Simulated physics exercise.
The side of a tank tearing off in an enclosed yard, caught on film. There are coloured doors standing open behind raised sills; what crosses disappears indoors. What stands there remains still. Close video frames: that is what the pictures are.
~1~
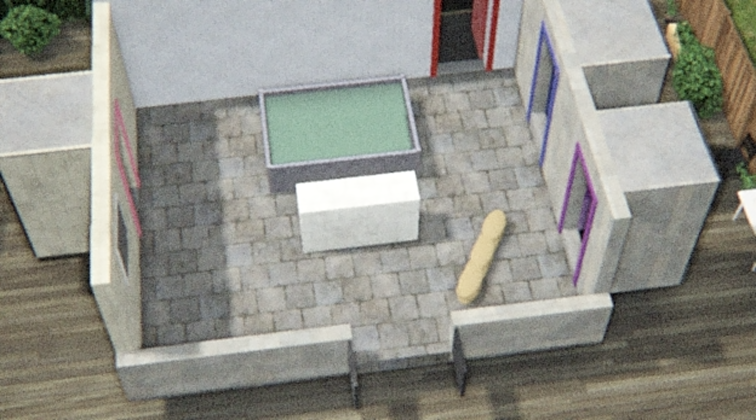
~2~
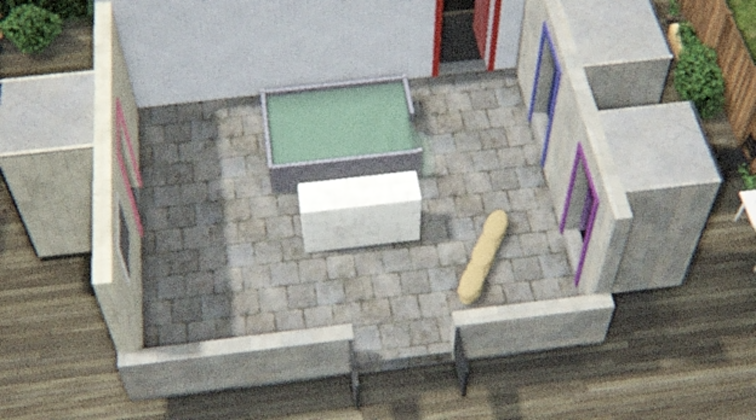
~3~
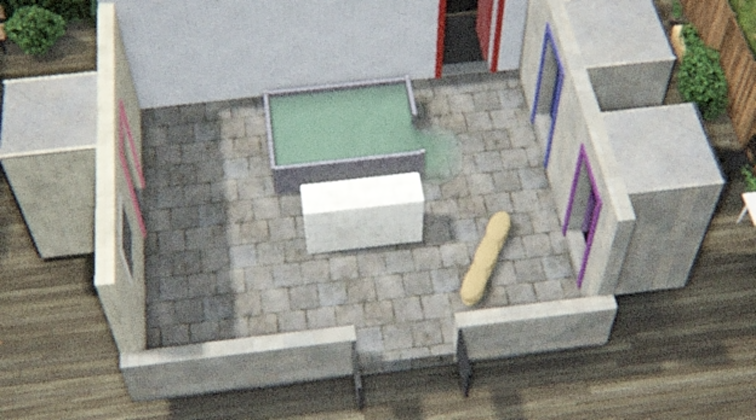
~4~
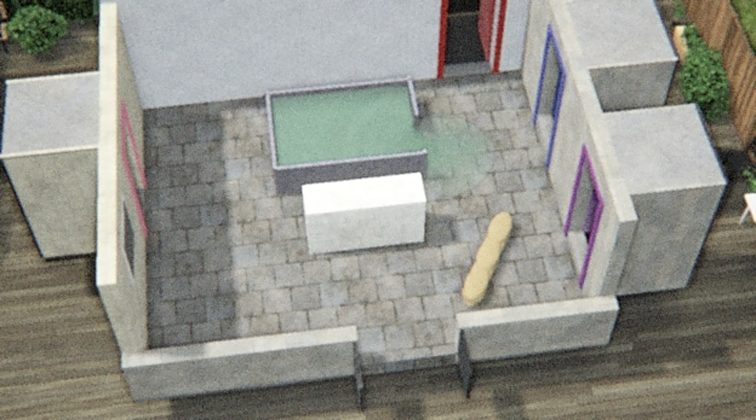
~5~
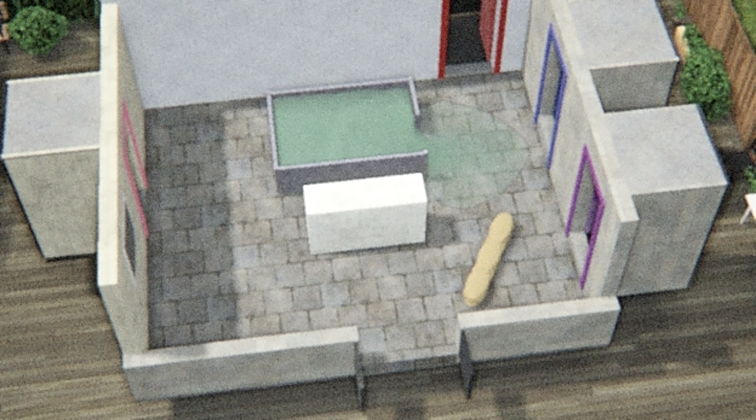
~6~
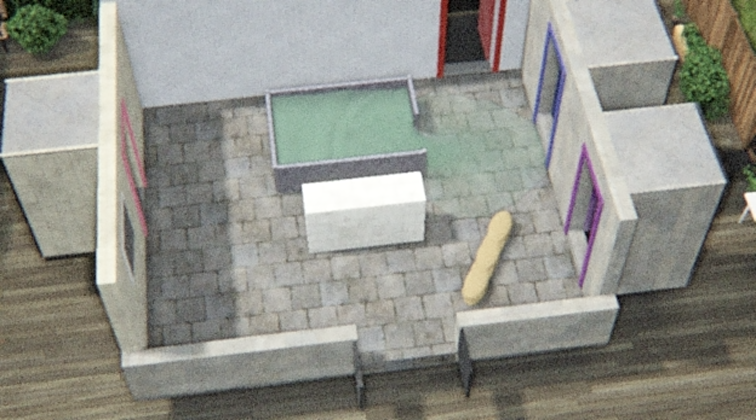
Green water pours from the tank's open right side and spreads rightward across the paved yard.
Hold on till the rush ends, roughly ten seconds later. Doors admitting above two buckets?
The pink door stays at or under the cap there; the purple door stays at or under the cap there; the red door tips over the cap there; the blue door stays at or under the cap there.
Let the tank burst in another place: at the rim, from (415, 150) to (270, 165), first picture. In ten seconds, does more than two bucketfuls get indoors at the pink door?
As I read it, the pink door overshoots.
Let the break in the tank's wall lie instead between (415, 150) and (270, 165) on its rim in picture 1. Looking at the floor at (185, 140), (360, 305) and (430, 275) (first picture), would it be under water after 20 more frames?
Going in your order, I'd say still bare, then drenched, then drenched.
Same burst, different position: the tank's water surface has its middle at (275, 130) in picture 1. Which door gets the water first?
That would be the blue door.
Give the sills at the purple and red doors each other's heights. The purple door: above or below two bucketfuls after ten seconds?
The purple door passes that mark.
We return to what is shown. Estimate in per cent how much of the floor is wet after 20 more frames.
Roughly 35 %.
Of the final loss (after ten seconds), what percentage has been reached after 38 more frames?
I'd estimate some 55 per cent.
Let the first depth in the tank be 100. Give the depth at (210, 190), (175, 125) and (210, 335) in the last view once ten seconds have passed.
In the order asked, some 2, 6 and 12 in a hundred.
A moment on, water covers 20 % of the floor; the pink door not reached, the purple door not reached, the red door wet at the sill, nothing in, the blue door wet at the sill, nothing in.
Next, water covers 25 % of the floor; the pink door not reached, the purple door wet at the sill, nothing in, the red door wet at the sill, nothing in, the blue door wet at the sill, nothing in.
Then, water covers 35 % of the floor; the pink door not reached, the purple door wet at the sill, nothing in, the red door under two buckets in, the blue door wet at the sill, nothing in.
Later, water covers 65 % of the floor; the pink door not reached, the purple door wet at the sill, nothing in, the red door over two buckets in, the blue door wet at the sill, nothing in.
In the end, water covers 80 % of the floor; the pink door under two buckets in, the purple door wet at the sill, nothing in, the red door far over two buckets in, the blue door wet at the sill, nothing in.
